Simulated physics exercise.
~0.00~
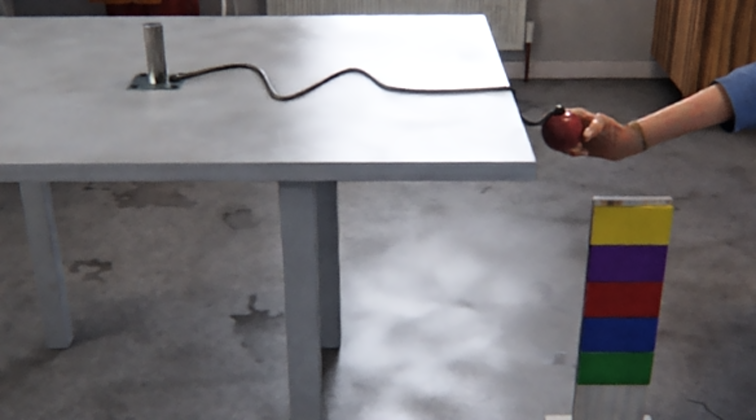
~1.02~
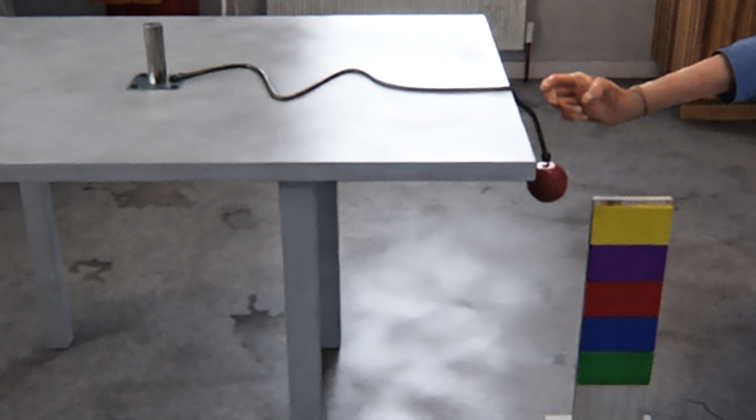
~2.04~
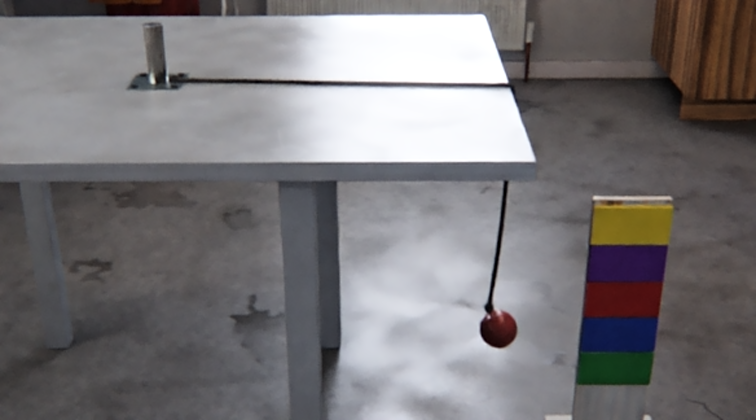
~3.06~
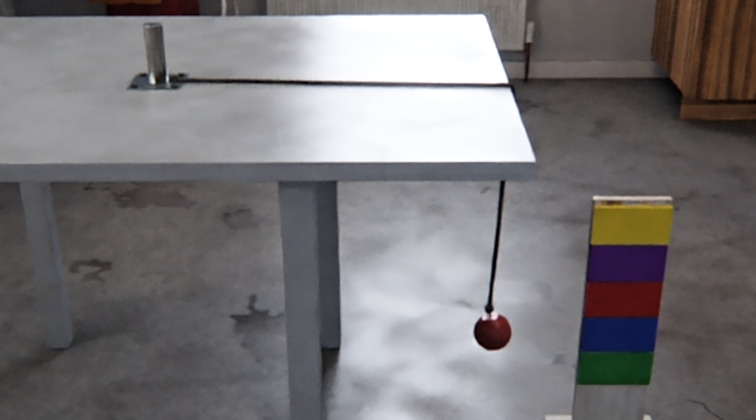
Red apple on a slack lead dropping from a hand past a table edge, then hanging level with a board's blue band.
